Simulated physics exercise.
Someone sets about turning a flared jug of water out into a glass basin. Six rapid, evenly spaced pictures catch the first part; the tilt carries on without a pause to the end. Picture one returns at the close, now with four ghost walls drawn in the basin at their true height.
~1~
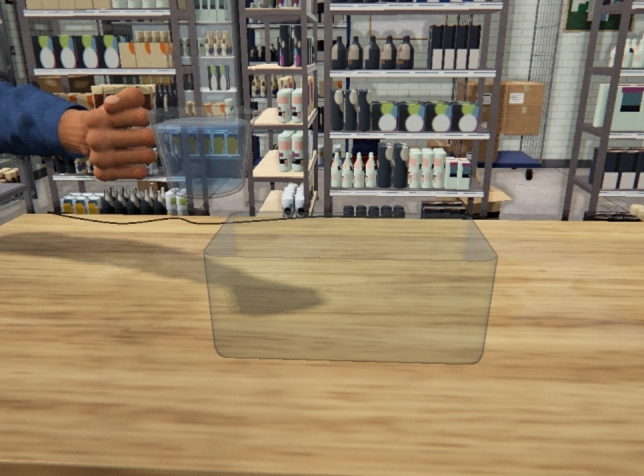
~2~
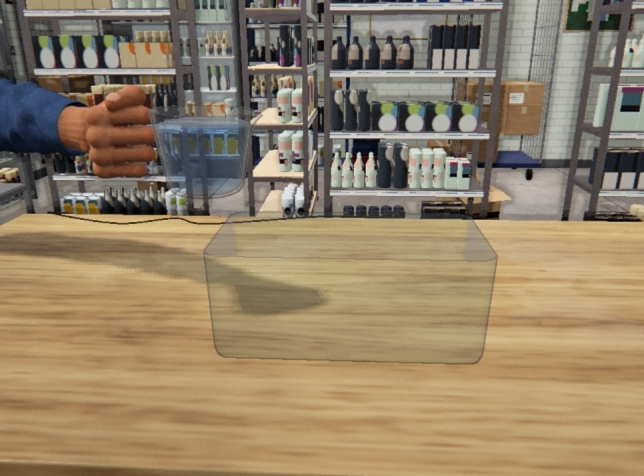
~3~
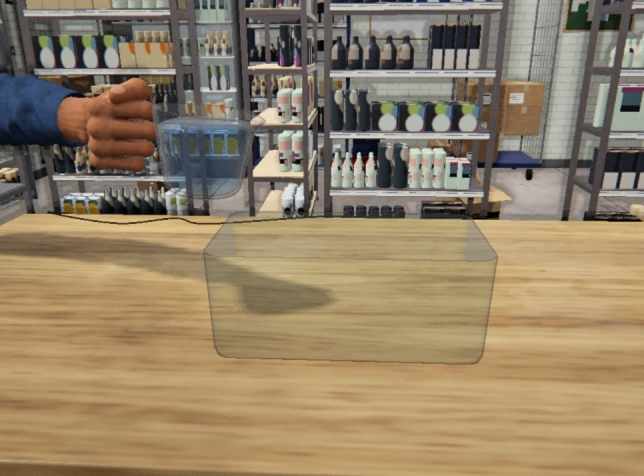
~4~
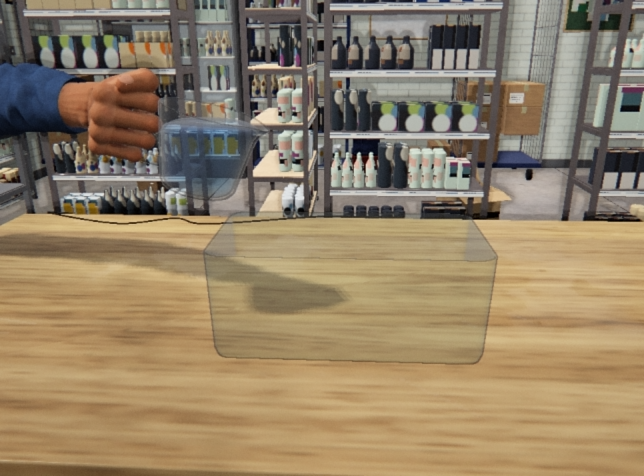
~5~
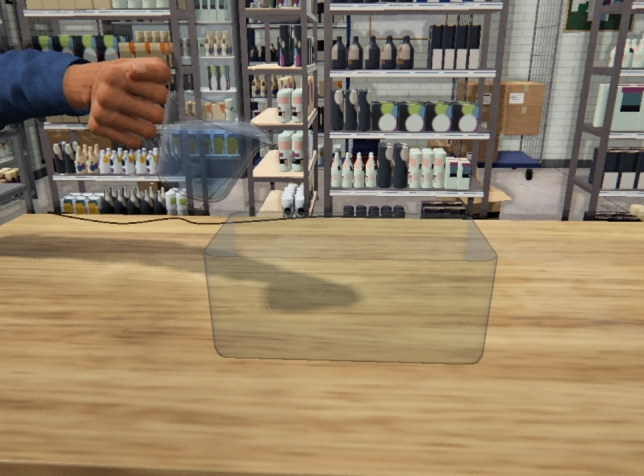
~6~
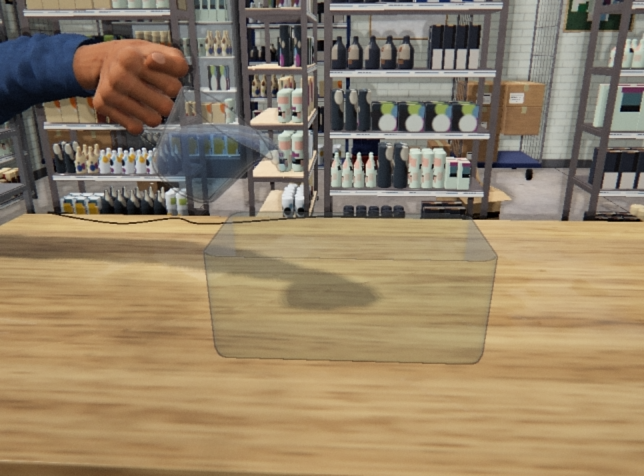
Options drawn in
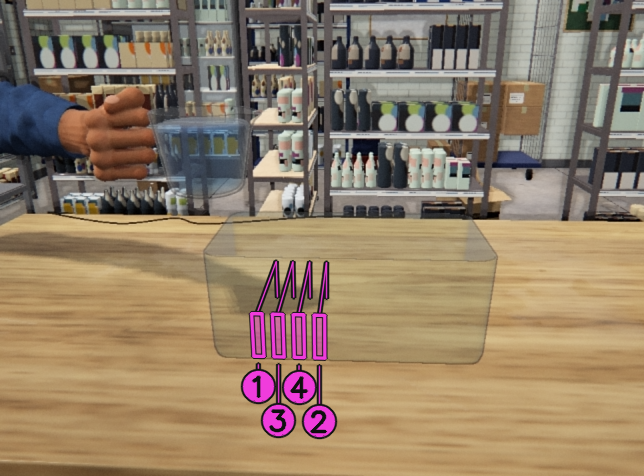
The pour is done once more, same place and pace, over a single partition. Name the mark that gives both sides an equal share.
It is 4.
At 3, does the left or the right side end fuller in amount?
The right one.
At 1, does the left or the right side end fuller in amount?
The right one.
In magenta, 1 at (258, 364); 2 at (319, 365); 3 at (278, 364); 4 at (299, 365).
With 1, about 6 % ends left of the wall and 94 % right of it.
With 2, about 82 % ends left of the wall and 17 % right of it.
With 3, about 23 % ends left of the wall and 77 % right of it.
With 4, about 51 % ends left of the wall and 49 % right of it.
